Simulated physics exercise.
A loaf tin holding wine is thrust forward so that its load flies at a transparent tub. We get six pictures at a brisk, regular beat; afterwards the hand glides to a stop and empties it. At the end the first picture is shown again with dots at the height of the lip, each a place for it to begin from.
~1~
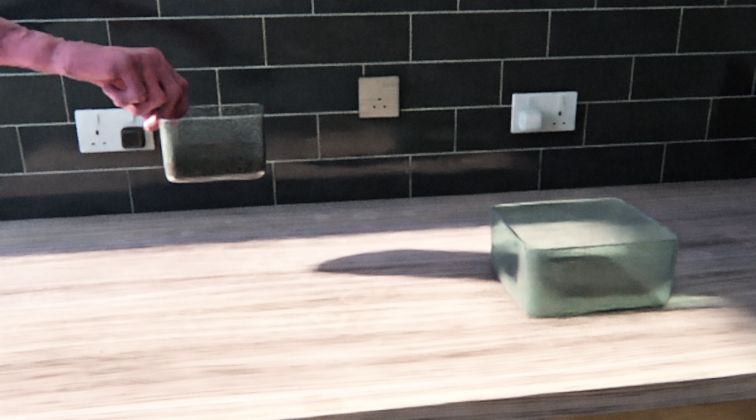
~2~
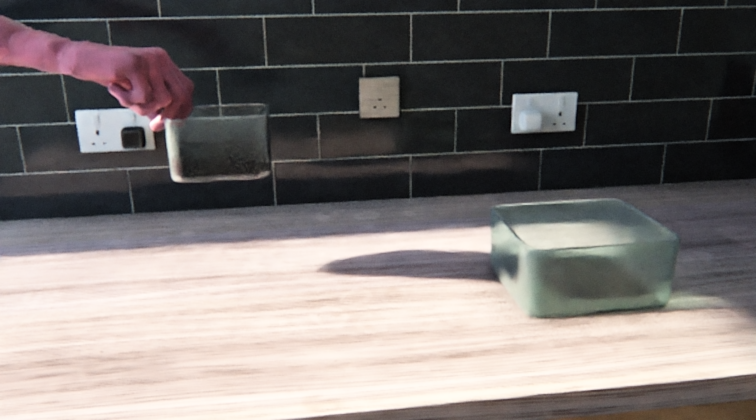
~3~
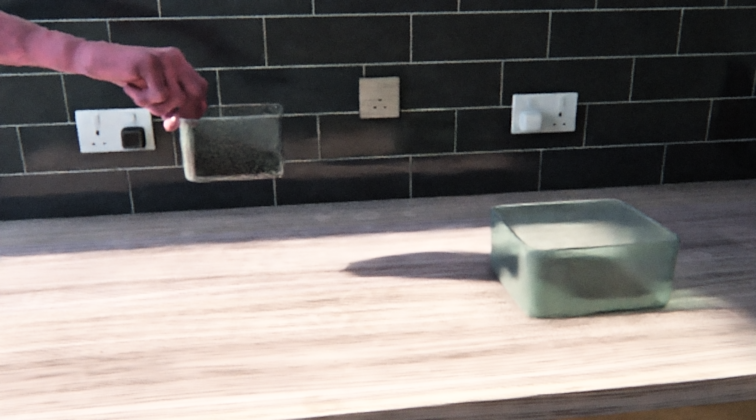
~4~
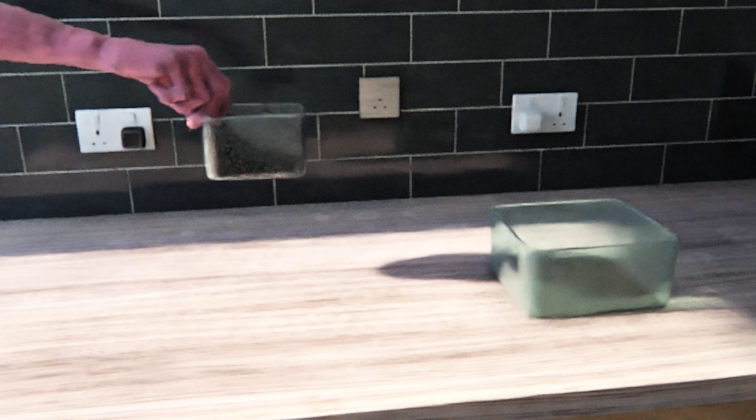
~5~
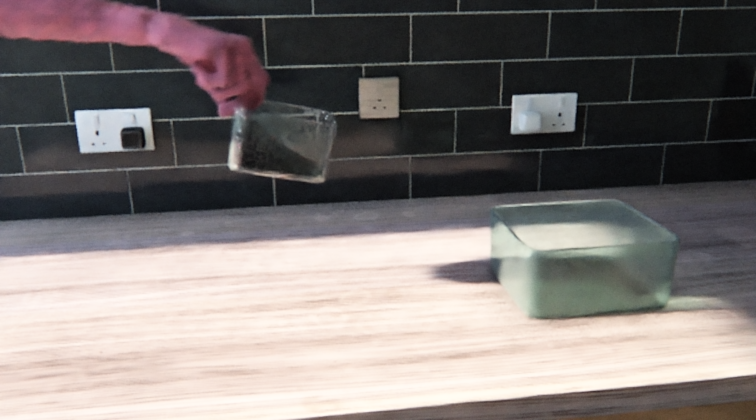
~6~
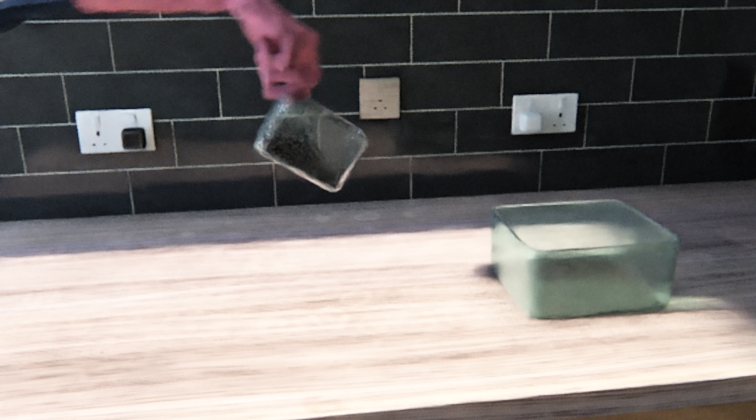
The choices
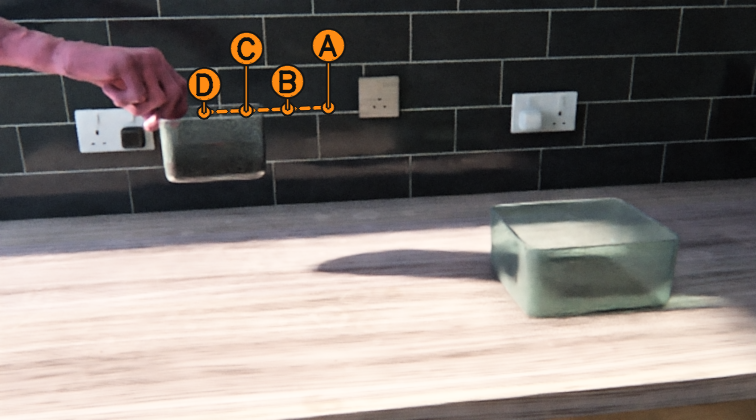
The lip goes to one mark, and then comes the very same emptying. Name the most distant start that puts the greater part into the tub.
Choose B.
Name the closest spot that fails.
That is spot C.
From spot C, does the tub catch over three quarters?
No.
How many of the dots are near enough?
Two of the four.
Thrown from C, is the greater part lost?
Yes.
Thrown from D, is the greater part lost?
Yes.
On the marked copy, A at (328, 107); B at (287, 109); C at (246, 110); D at (204, 112).
Choosing A, about 86 % lands in the tub, 12 % falls short.
Choosing B, about 71 % lands in the tub, 20 % falls short and 9 % goes beside or beyond.
Choosing C, about 23 % lands in the tub, 70 % falls short and 7 % goes beside or beyond.
Choosing D, about 4 % lands in the tub, 93 % falls short and 3 % goes beside or beyond.
